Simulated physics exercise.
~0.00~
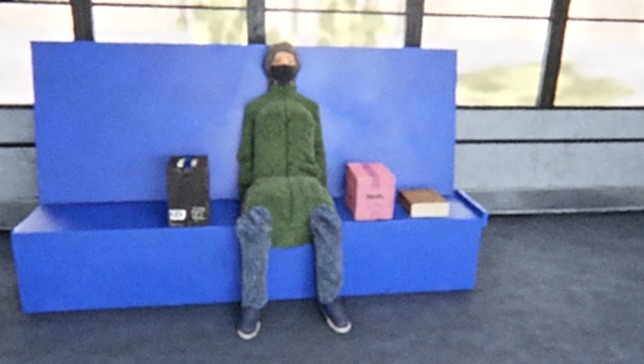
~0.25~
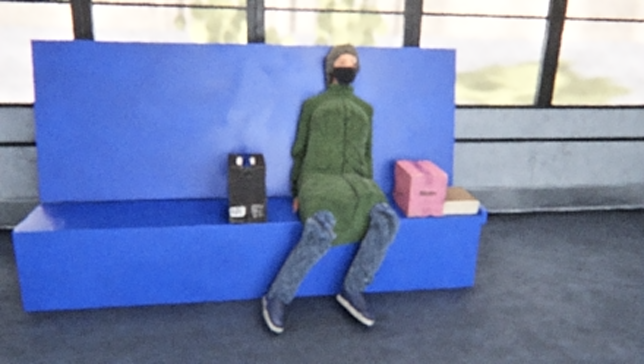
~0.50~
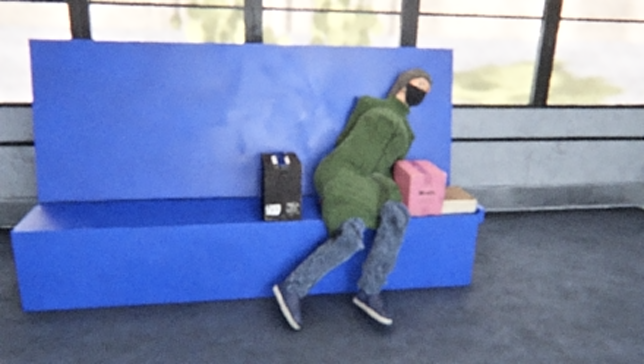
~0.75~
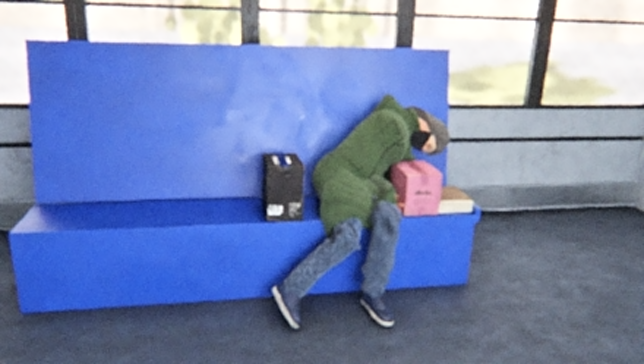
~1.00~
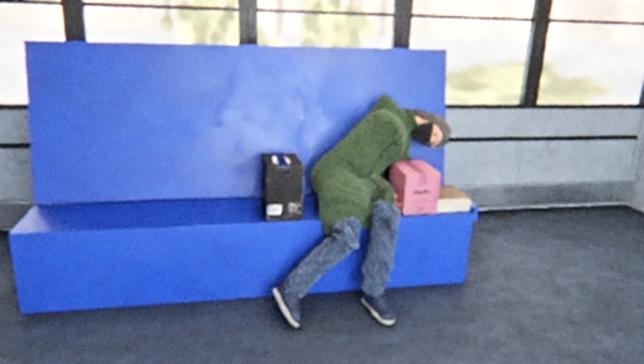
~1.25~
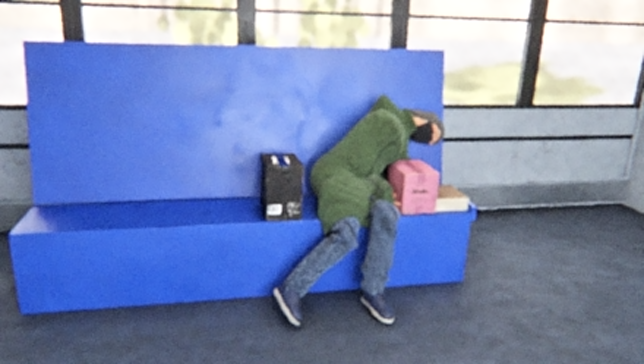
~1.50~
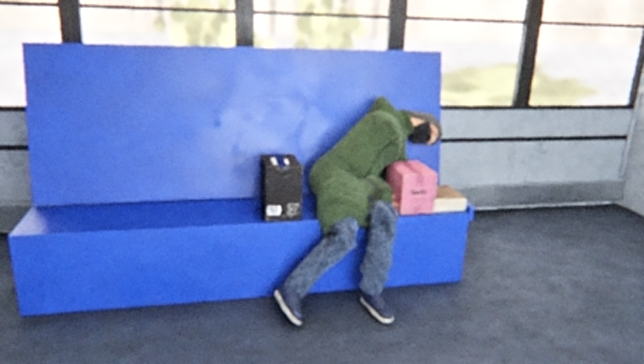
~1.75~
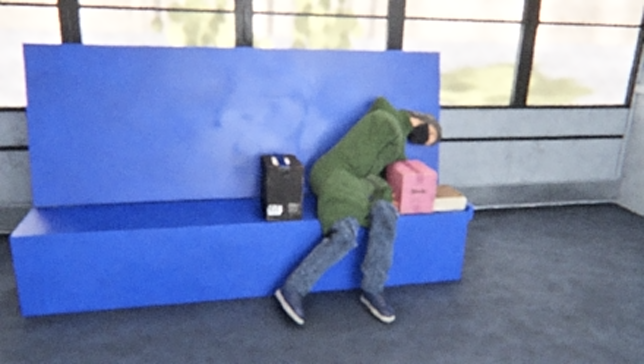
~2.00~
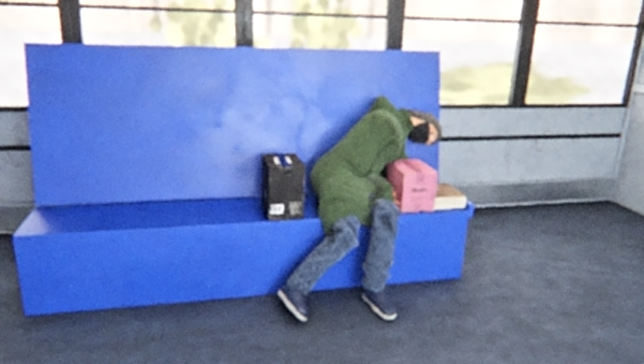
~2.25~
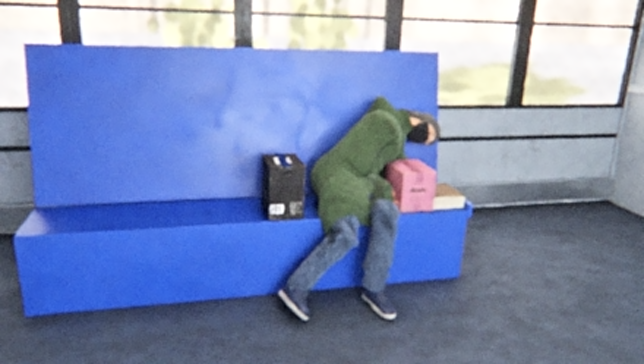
A person in a long green coat, jeans and a black face covering sits slumped on a blue bench beneath windows, seen from the front by a slowly drifting view. A black pack stands to the left, with a pink box-shaped bag and a flat brown item to the right. All at once the person and belongings slide right along the seat, the pink bag stopping near the bench end. The person then topples sideways, head sinking over the pink bag. They stay draped there, hips on the seat, while all three items remain on the bench.
